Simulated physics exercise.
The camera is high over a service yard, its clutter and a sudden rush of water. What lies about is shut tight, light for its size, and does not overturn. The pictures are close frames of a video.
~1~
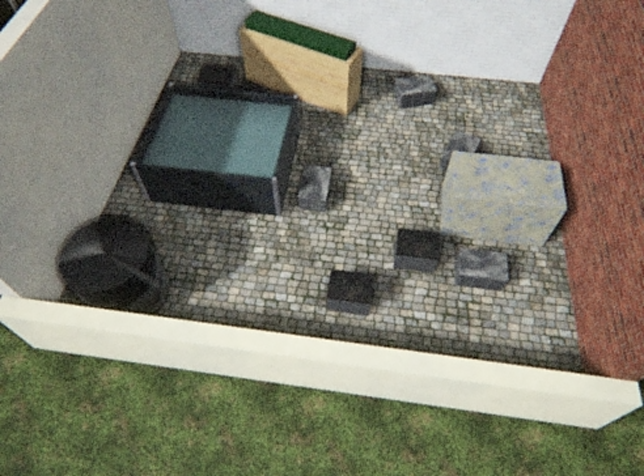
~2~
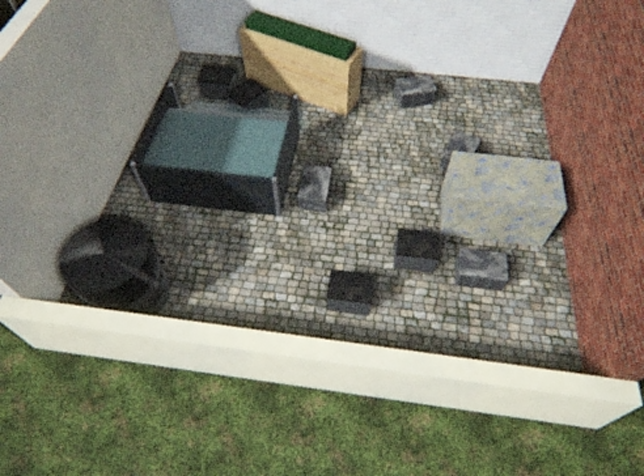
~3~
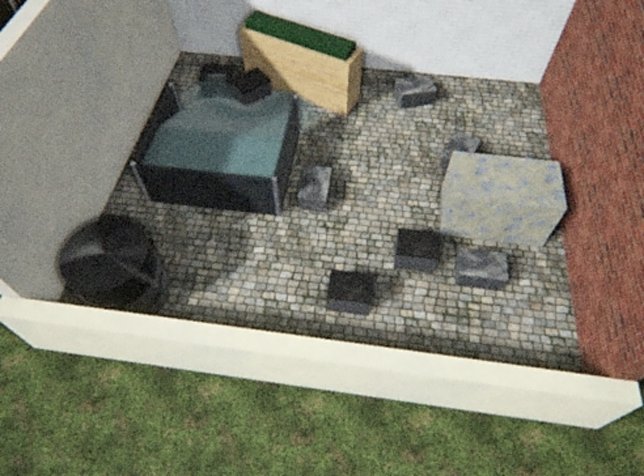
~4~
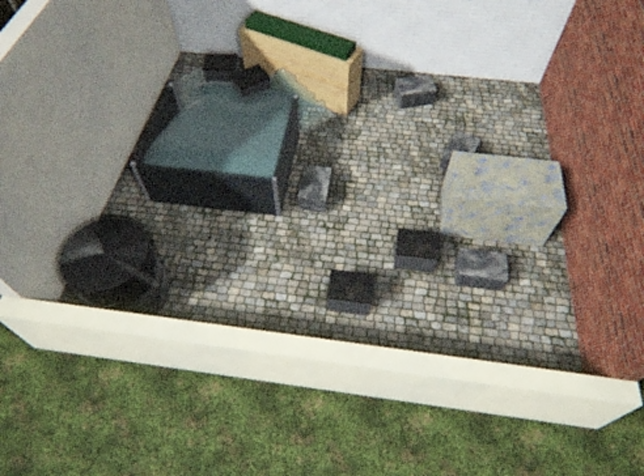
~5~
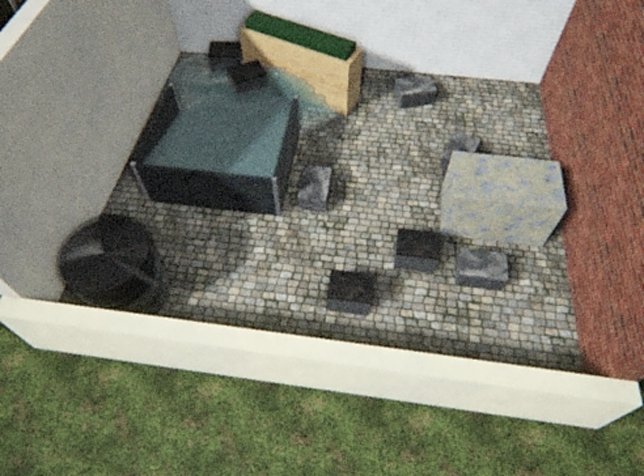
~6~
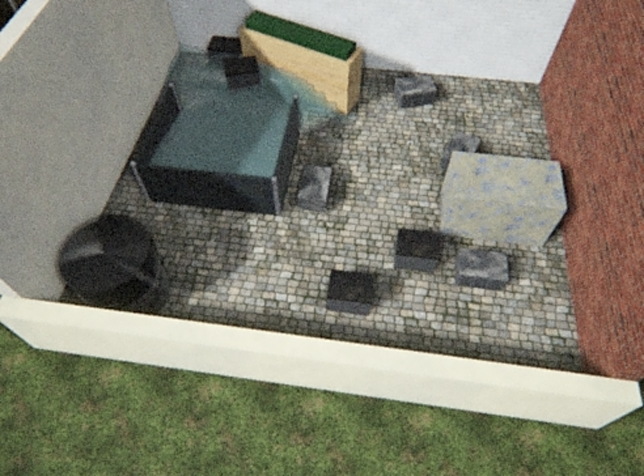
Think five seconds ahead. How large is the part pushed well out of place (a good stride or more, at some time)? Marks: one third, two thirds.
It is one to two thirds.
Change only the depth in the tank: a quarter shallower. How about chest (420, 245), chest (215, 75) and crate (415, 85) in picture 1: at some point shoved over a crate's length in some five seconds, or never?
In that order: Not that far, yes, shifted that much.
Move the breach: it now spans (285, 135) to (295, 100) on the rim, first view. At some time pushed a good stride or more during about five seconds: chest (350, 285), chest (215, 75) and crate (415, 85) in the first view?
As listed: Less than that, no, swept aside.
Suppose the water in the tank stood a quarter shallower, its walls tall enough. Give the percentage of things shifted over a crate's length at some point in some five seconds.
Roughly 50 per cent.
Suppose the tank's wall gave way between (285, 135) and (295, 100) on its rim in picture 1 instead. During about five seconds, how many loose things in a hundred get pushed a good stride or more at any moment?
Close to 50 %.
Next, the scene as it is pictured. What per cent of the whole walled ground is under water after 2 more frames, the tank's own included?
Some 20 per cent.
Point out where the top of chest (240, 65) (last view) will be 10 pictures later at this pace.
Near (173, 52).
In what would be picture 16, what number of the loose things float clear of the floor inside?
2 of them.
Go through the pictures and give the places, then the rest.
In the first picture, a chest at (217, 74), on the bottom; a chest at (246, 93), on the bottom; 0 of 8 have shifted.
In the second picture, a chest at (217, 74), on the bottom; a chest at (246, 91) rests on the ground, close to its start; 1 of 8 have shifted.
In the third picture, a chest at (217, 72), on the bottom, close to its start; a chest at (250, 79) rests on the ground, a stride from its start; 1 of 8 have shifted.
In the fourth picture, a chest at (221, 61) rests on the ground, a stride from its start; a chest at (250, 76) rests on the ground, a stride from its start; 2 of 8 have shifted.
In the fifth picture, a chest at (225, 48) rests on the ground, a stride from its start; a chest at (247, 71), afloat, a stride from its start; 2 of 8 have shifted.
In the sixth picture, a chest at (225, 43), on the bottom, a stride from its start; a chest at (241, 65), afloat, a stride from its start; 2 of 8 have shifted.
A moment on, 2 of 8 are well off their spots; 1 afloat.
Next, 2 of 8 are well off their spots; 2 afloat.
Later, 4 of 8 are well off their spots; 3 afloat.
In the end, 4 of 8 are well off their spots, and 4 have been at some point; 2 afloat.
